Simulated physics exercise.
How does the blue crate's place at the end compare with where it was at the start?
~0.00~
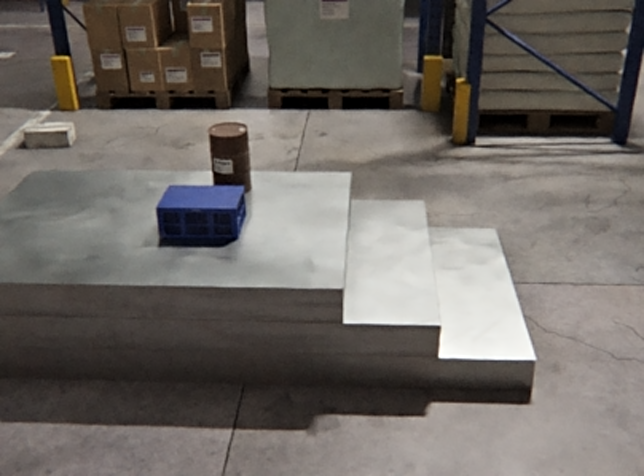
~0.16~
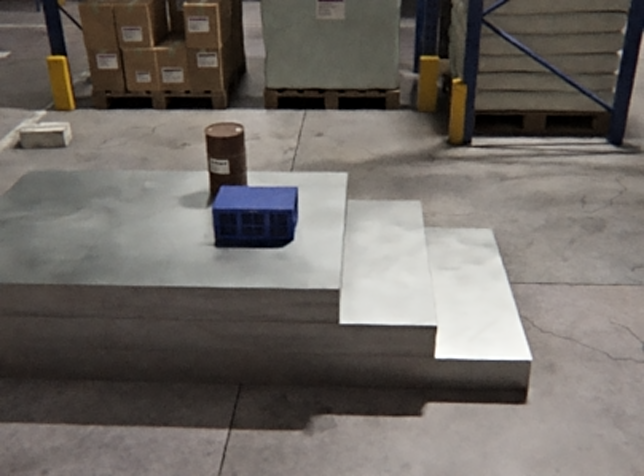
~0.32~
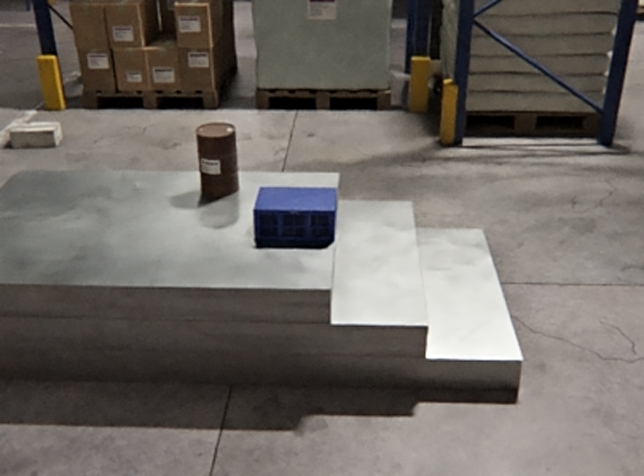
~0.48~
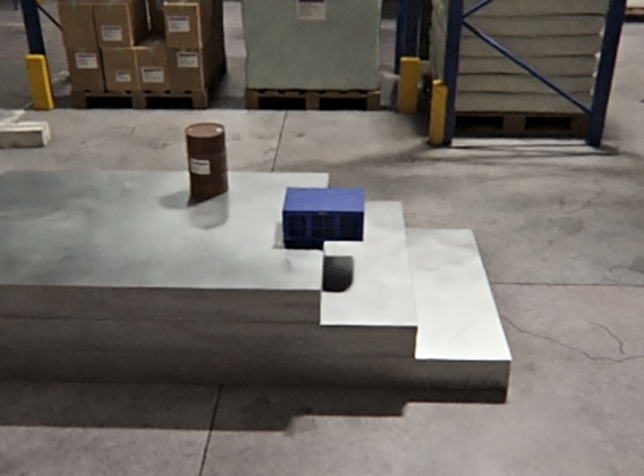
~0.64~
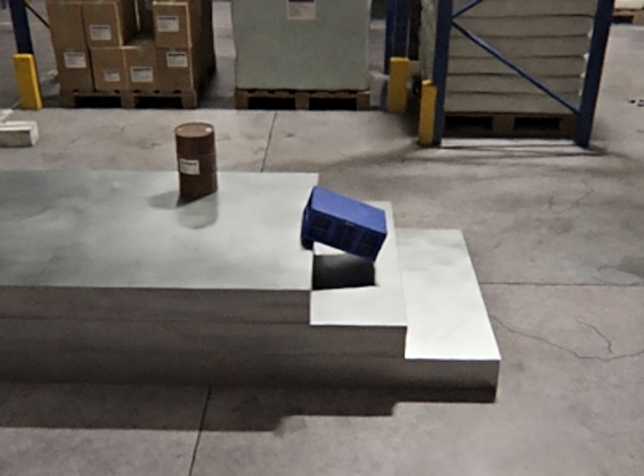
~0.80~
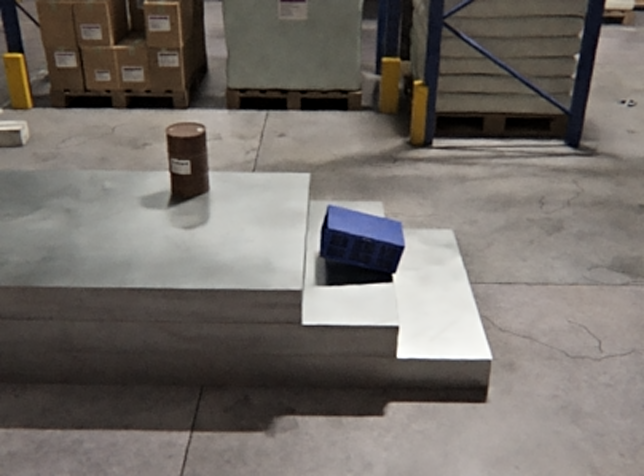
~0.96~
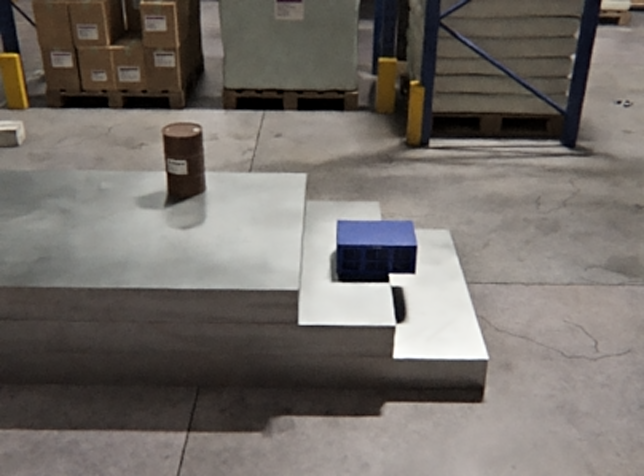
It began up on the landing near the brown canister. By the end it was farther right and lower, partway down the steps.
